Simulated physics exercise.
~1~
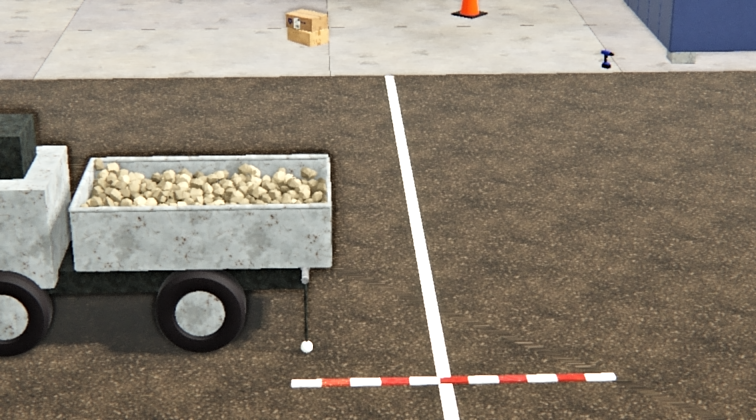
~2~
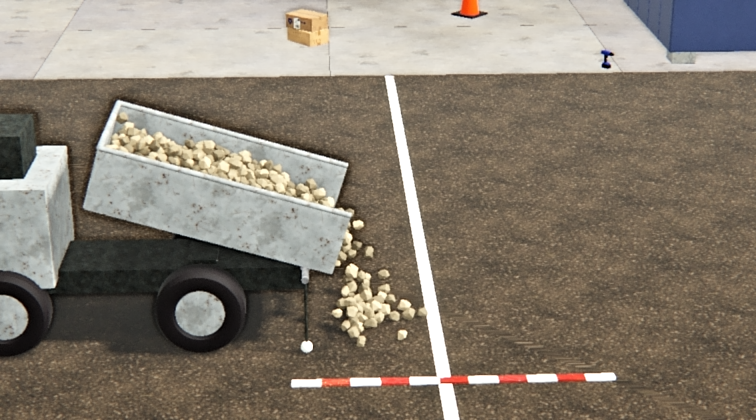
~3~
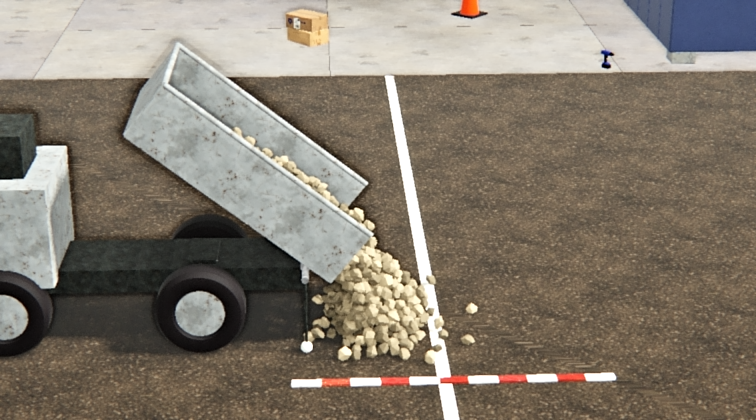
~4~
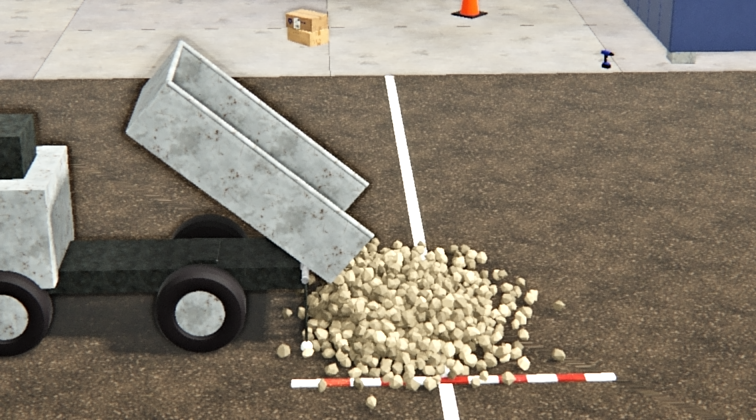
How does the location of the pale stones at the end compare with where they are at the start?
At the start the stones lie inside the level body of the truck. At the end they are lower and farther right, heaped on the ground behind the truck and spread across the white line.
